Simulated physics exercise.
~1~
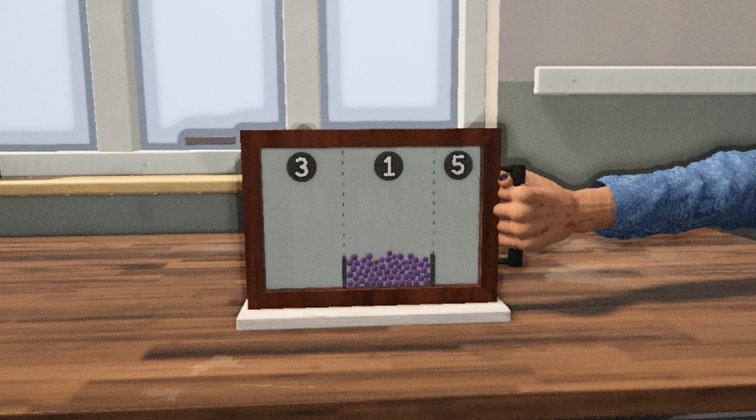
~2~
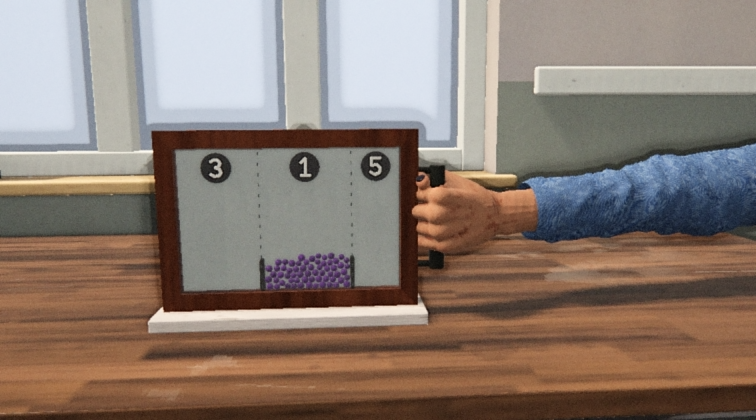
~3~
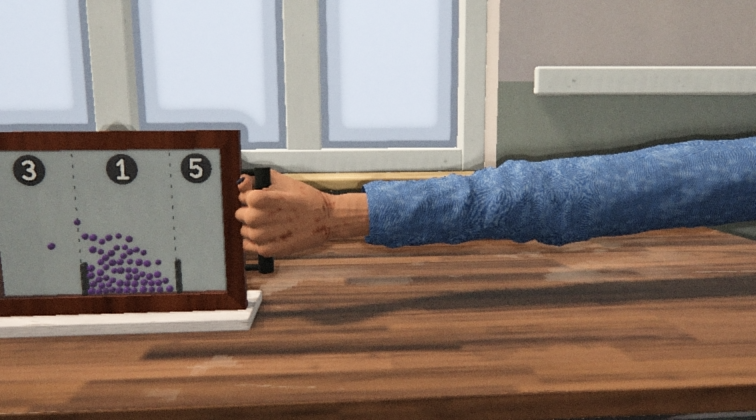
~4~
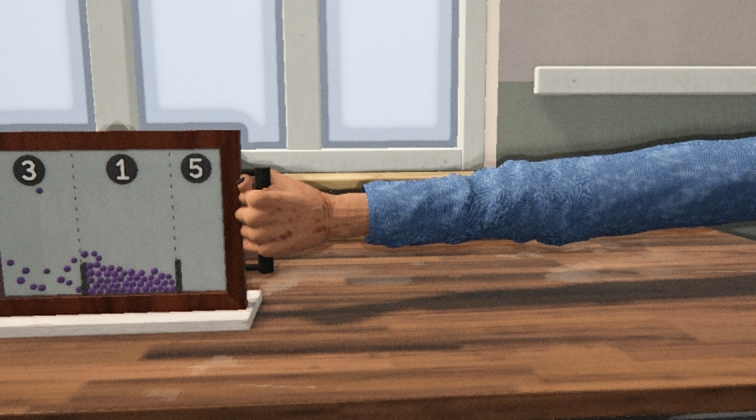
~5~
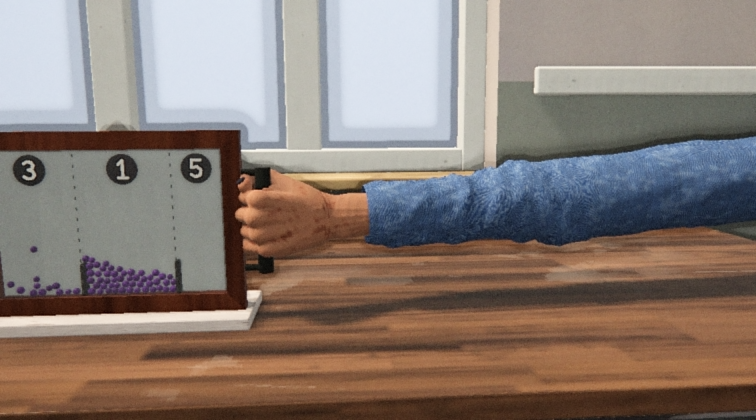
A hand in a blue sleeve slid a wood-framed case of purple beads left across a table and stopped, sending some beads hopping over the low divider into the left section, while most settled in the middle and the right stayed empty.
